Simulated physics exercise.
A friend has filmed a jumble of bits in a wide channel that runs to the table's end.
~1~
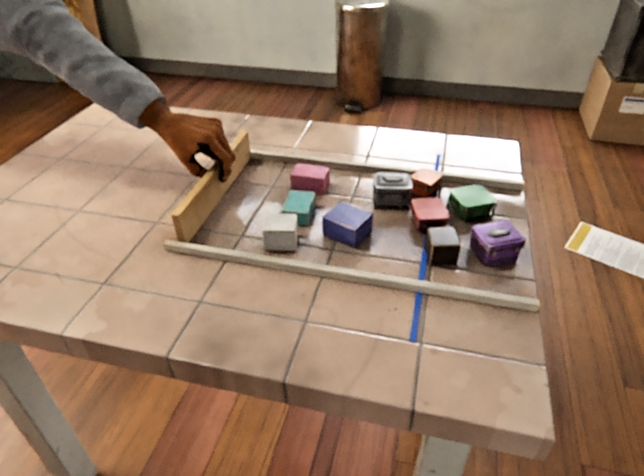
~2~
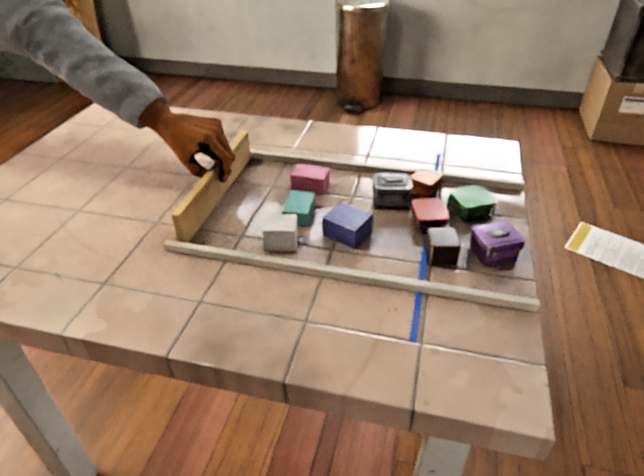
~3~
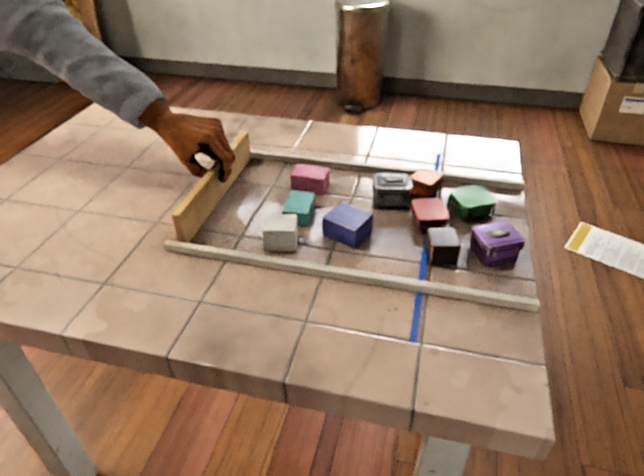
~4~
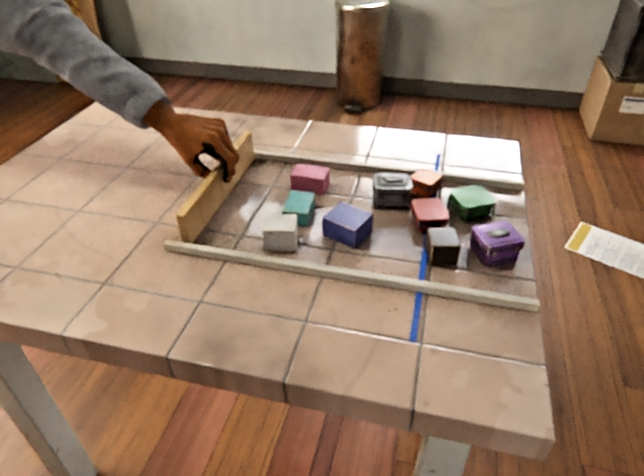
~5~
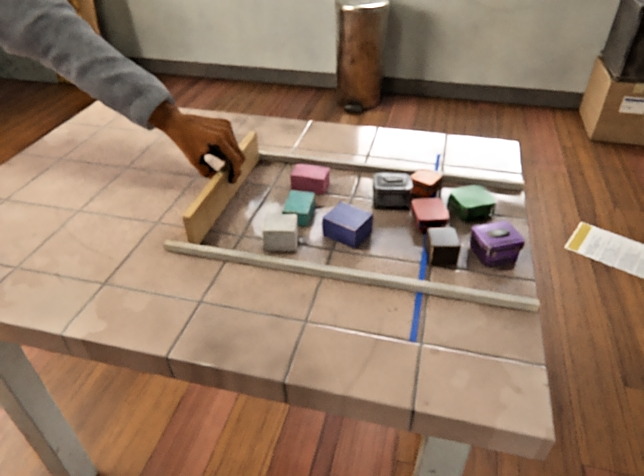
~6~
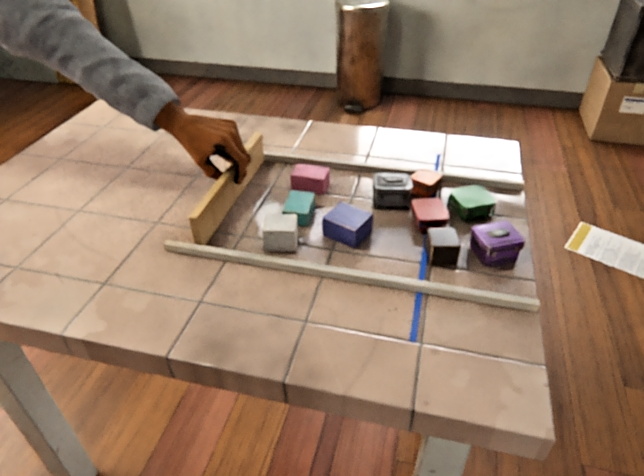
A hand in a grey sleeve reaches in from the upper left over a tiled table on a wooden floor, seen from above at an angle by a still camera. Between two pale rails sit pink, turquoise, white and blue blocks, with black, orange, red, green and purple ones rightward around blue tape. Gripping a wooden board, the hand slides it slightly right, while the blocks stay put.
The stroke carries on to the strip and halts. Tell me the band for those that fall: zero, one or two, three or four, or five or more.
In the end the number that fall off is zero.
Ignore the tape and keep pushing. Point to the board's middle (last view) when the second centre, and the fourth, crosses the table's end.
First at (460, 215), next at (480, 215).
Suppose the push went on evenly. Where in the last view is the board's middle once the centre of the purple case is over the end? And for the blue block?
Near (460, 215) and (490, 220).
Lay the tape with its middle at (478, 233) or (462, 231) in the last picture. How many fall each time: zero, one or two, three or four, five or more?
One after another: Three to four; one to two.
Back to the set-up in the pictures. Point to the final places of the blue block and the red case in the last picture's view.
The blue block at (470, 249), the red case at (473, 222).
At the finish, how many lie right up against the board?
4 of them.
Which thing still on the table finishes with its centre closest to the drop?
It is the green case.
Early on, none off yet; purple case at rest near (496, 243); green case at rest near (471, 203); black block at rest near (442, 246).
Finally, the number that fall off is zero.
